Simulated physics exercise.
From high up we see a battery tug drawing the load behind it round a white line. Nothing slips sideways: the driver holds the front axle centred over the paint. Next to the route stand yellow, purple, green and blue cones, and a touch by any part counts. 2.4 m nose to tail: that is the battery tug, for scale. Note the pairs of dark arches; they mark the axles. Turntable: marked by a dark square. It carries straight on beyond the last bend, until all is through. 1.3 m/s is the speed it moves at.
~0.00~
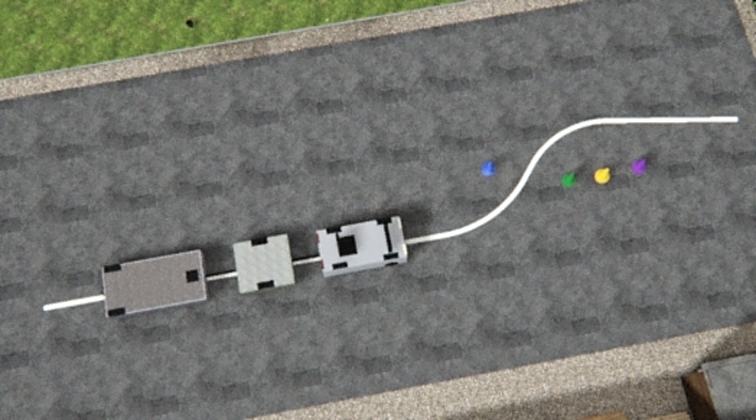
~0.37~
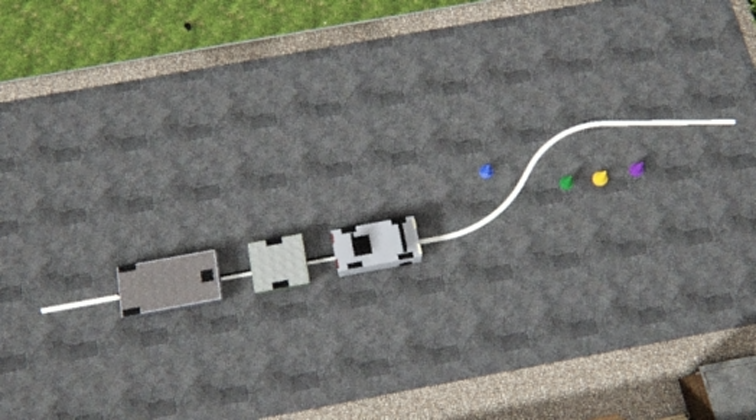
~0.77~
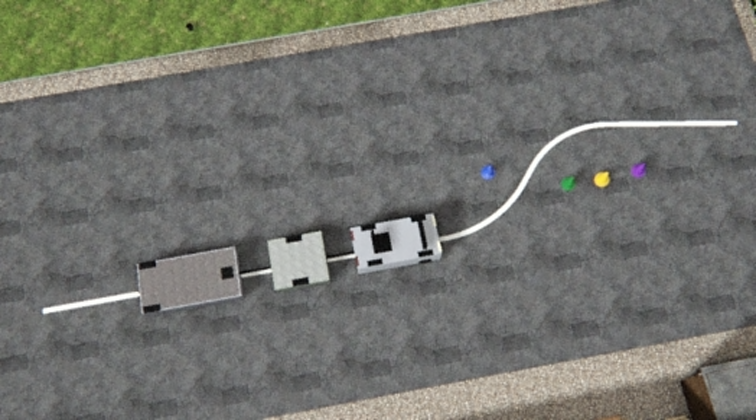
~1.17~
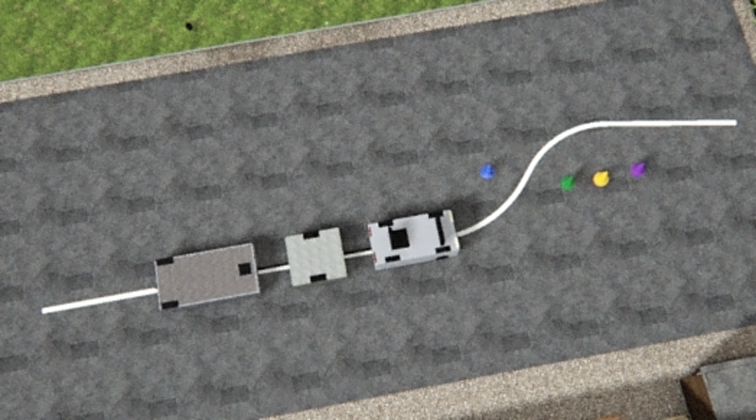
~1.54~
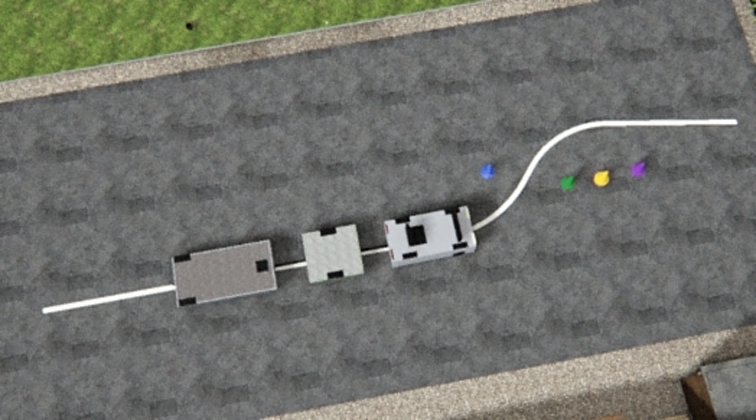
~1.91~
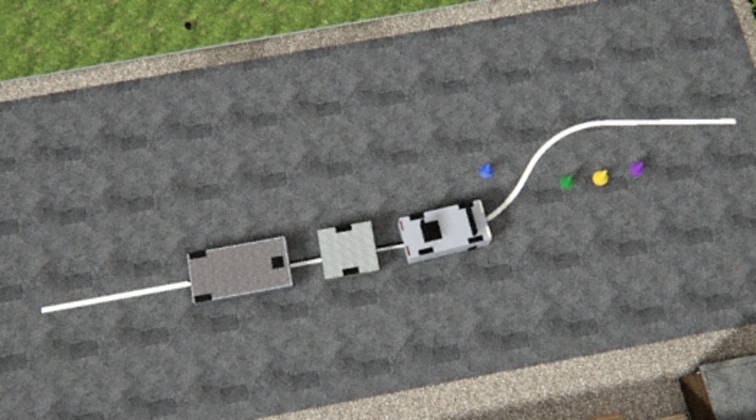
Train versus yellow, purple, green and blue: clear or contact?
Yellow clear, purple clear, green contact, blue contact.
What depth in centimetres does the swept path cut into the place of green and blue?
Results - green 10, blue 40.
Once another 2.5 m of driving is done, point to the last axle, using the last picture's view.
Estimated position: Close to (283, 261).
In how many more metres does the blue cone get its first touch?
4.5 m.
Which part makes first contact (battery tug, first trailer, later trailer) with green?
Looking at green, the answer is a trailer after the first.
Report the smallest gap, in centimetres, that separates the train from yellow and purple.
Yellow 10 and purple 10.
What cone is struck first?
The blue marker.
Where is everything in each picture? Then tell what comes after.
The first frame shows nose (398, 237); last axle (114, 290); still straight; yellow (604, 174), purple (640, 166), green (570, 179), blue (489, 168); 2 trailers.
The second frame shows nose (412, 237); last axle (129, 290); still straight.
The third frame shows nose (432, 234); last axle (149, 287); still straight.
The fourth frame shows nose (450, 231); last axle (167, 283); still straight.
The fifth frame shows nose (466, 227); last axle (185, 280); turned 1°.
The sixth frame shows nose (481, 220); last axle (200, 276); turned 3°; yellow (602, 177), purple (638, 168), green (568, 181), blue (487, 170).
After 5.4 s, the last axle is at (348, 249) of the last picture, on the line; the first trailer has hit blue.
After 9.8 s, the last axle is at (515, 172) of the last picture, 35 cm off the line; the second trailer has hit green.
After 11.9 s, the last axle is at (596, 140) of the last picture, 70 cm off the line; yellow has been passed with 10 cm to spare.
After 12.8 s, the last axle is at (635, 131) of the last picture, 50 cm off the line; purple has been passed with 10 cm to spare.
After 15.0 s, the last axle is at (728, 119) of the last picture, 20 cm off the line; 2 of 4 struck in all.
